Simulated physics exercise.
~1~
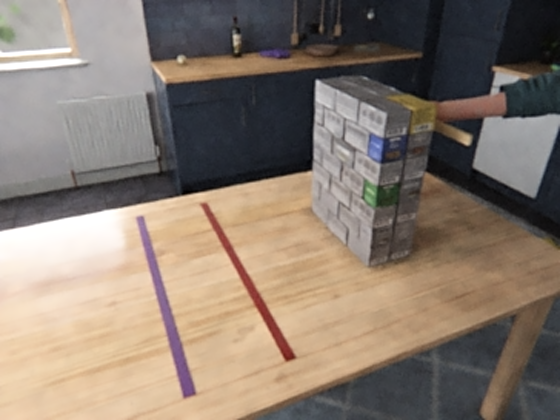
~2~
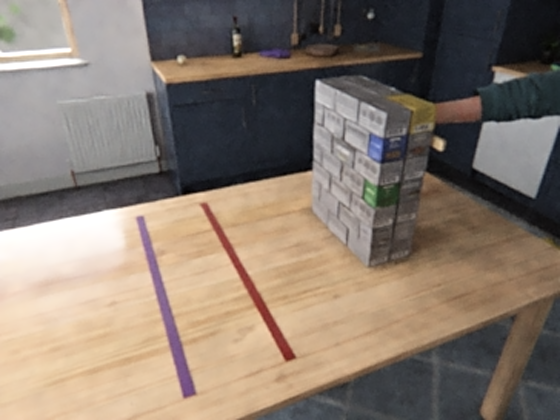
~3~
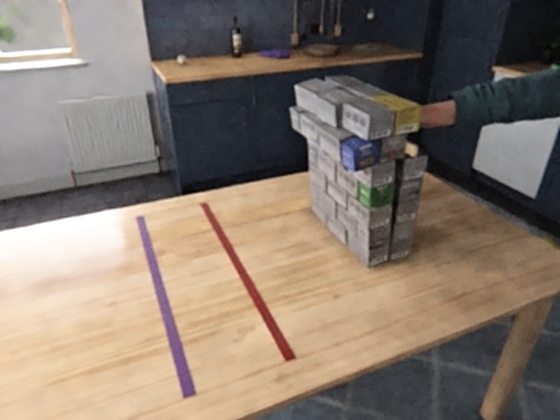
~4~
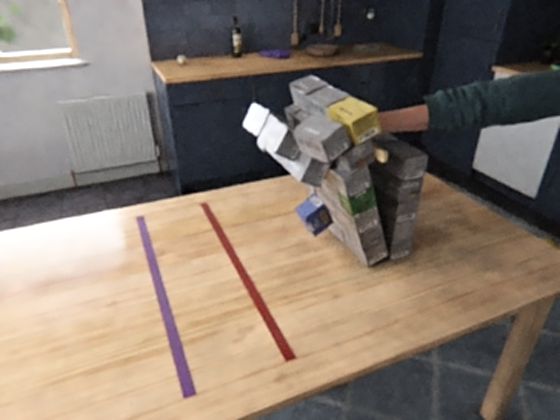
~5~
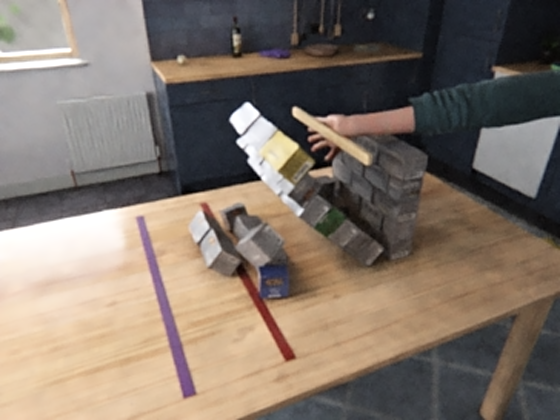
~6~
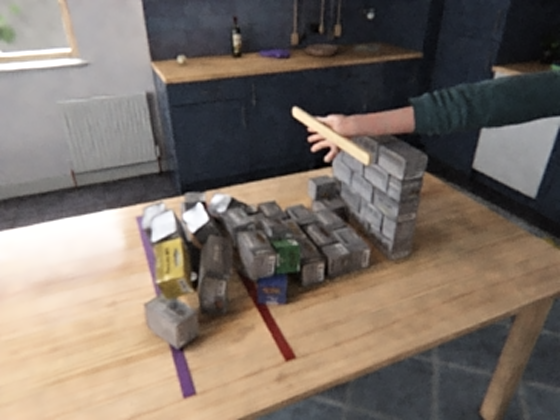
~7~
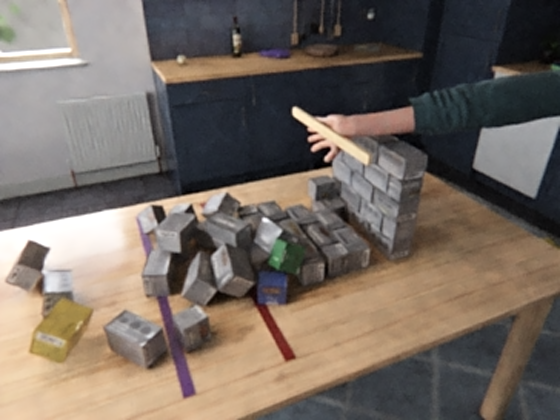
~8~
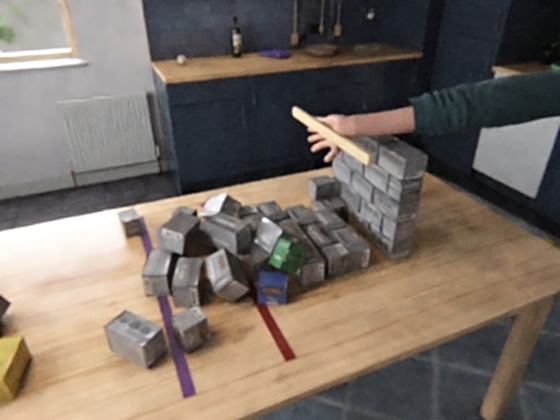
In a kitchen seen from slightly above a wooden table, a block of grey packets, with blue, green and yellow ones among them, stands right of a red stripe and a purple stripe. A hand reaching in from the right pushes a wooden batten against its back. The upper packets slide left, then the front layer leans and topples while the blue packet drops. Packets tumble across both stripes, and the yellow one rolls to the lower left edge. The hand holds still beside the rear section left standing, and the green packet rests in the heap, short of the red stripe.
